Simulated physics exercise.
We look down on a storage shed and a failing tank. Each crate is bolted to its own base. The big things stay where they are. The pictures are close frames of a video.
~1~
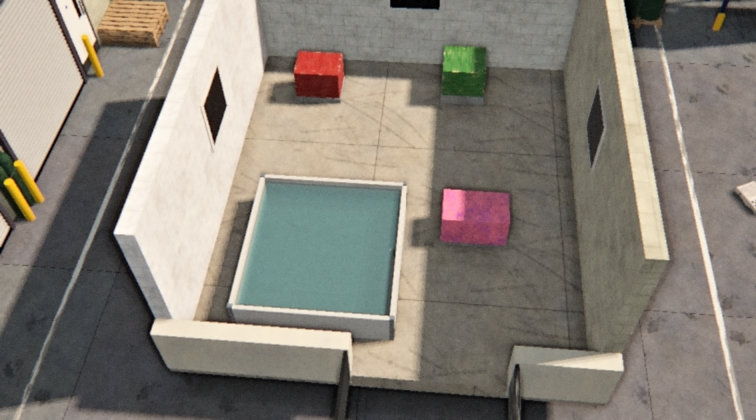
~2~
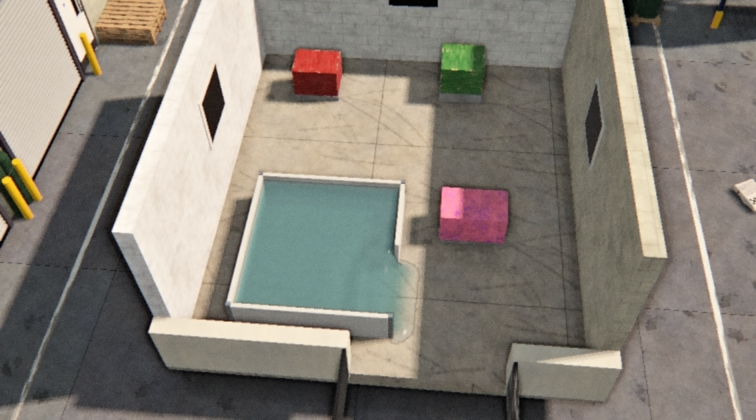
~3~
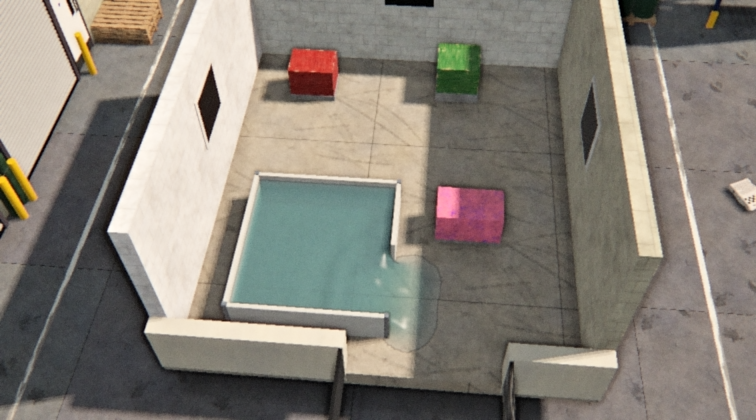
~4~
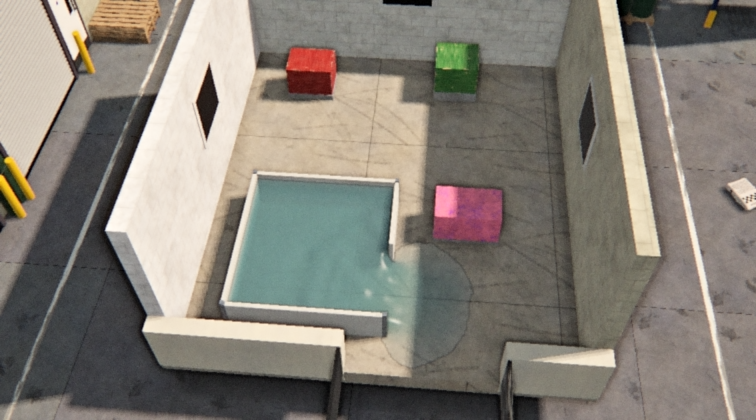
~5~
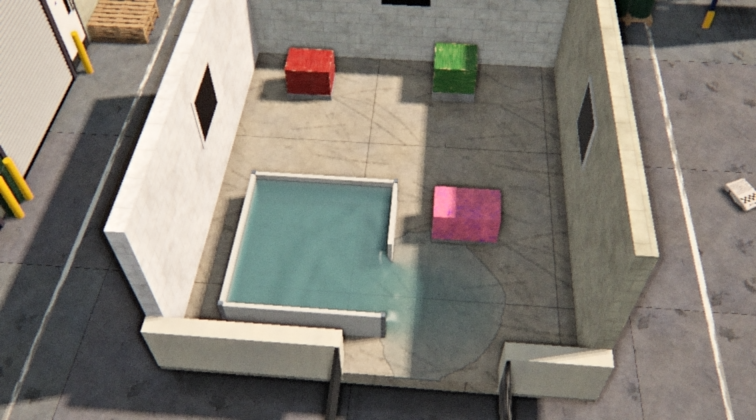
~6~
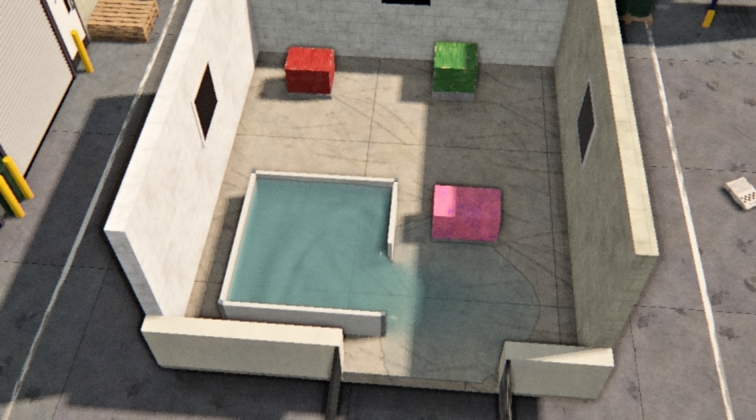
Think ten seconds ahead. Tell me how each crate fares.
In the end: The pink crate is wetted; the red crate escapes dry; the green crate escapes dry.
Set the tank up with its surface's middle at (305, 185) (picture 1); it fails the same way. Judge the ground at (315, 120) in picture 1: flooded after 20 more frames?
There: No water.
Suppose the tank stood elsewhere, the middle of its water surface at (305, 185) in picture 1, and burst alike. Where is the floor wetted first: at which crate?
First comes the pink crate.
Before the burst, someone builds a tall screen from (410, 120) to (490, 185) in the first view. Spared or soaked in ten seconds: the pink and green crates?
My reading: Pink crate is wetted; green crate is safe.
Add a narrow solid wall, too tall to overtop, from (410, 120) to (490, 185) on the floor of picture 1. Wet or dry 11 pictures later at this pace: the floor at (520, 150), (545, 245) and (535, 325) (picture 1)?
One after the other: Not flooded, wet, awash.
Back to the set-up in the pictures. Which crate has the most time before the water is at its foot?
Last comes the one in red.
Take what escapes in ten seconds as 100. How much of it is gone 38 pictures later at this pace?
Roughly 65 per cent.
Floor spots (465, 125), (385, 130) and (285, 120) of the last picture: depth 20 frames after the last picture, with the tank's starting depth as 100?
In that order: 2, 0 and 0 per cent.
A moment on, water covers 20 % of the floor; the pink crate water round its plinth, the red crate not reached, the green crate not reached.
Next, water covers 20 % of the floor; the pink crate water round its plinth, the red crate not reached, the green crate not reached.
Then, water covers 35 % of the floor; the pink crate water round its plinth, the red crate not reached, the green crate not reached.
Later, water covers 55 % of the floor; the pink crate water round its plinth, the red crate water round its plinth, the green crate water round its plinth.
In the end, water covers 85 % of the floor; the pink crate was topped, the red crate stayed above the water, the green crate stayed above the water.
